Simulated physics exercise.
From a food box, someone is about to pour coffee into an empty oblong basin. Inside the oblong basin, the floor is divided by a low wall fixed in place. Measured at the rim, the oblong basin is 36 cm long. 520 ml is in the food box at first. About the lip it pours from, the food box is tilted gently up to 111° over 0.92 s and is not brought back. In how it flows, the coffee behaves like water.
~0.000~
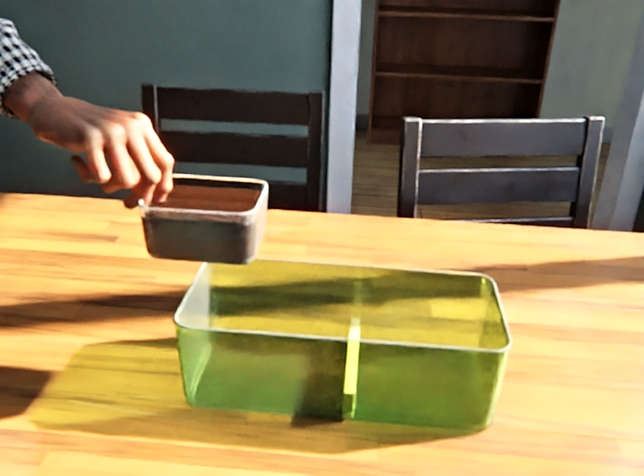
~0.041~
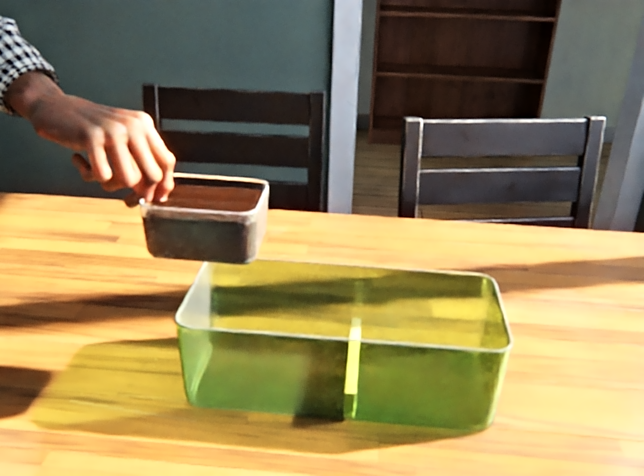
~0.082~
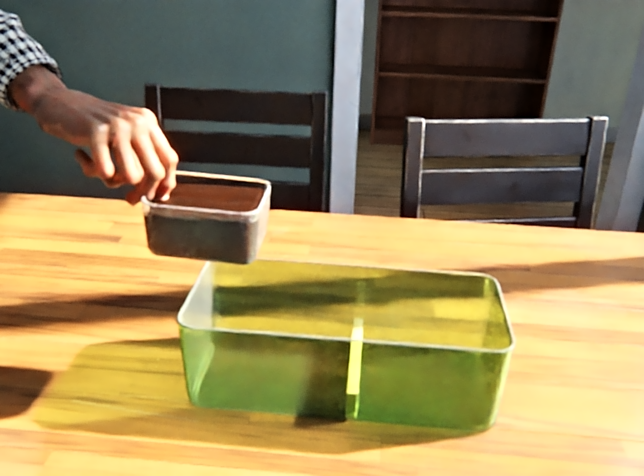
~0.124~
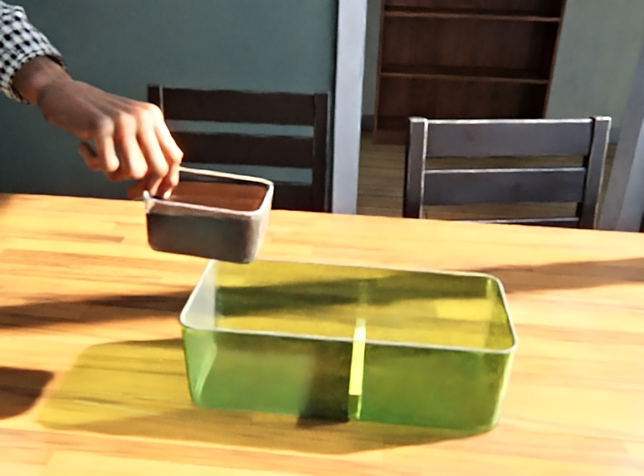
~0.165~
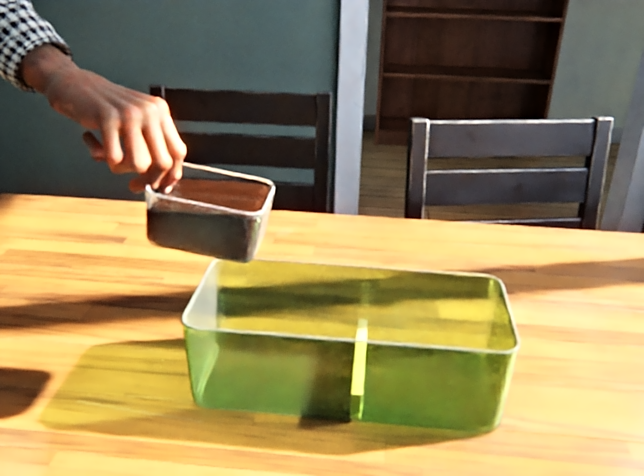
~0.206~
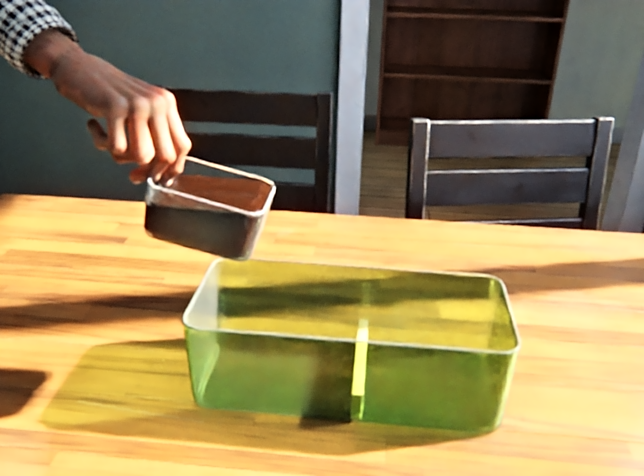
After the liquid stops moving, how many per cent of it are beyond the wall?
About 59 per cent.
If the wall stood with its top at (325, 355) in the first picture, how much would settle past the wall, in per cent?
With the wall placed like that, close to 85 per cent.
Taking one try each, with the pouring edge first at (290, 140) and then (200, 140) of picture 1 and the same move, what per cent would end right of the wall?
Try 1: Approx. 85 %; try 2: Approx. 10 %.
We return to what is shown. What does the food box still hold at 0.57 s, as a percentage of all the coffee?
Still held: Roughly 44 % of the total.
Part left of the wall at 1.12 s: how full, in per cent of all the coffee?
I'd put it near 40 percent.
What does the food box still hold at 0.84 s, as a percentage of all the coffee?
I'd estimate some 4 per cent.
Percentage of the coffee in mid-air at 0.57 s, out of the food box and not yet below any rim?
Close to 44 in a hundred.
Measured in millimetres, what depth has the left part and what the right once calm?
Once settled, the left stands around 8 mm and the right around 14 mm.
By 0.57 s the tilt is 76° and 44 per cent is still to pour, 13 is left of the wall and 0 right of it.
By 0.84 s the tilt is 109° and 4 per cent is still to pour, 27 is left of the wall and 60 right of it.
By 1.12 s the tilt is 111° and 0 per cent is still to pour, 40 is left of the wall and 59 right of it.
By 1.42 s the tilt is 111° and 0 per cent is still to pour, 39 is left of the wall and 59 right of it.
At rest 39 per cent lies left of the wall, 59 right of it and 1 outside.
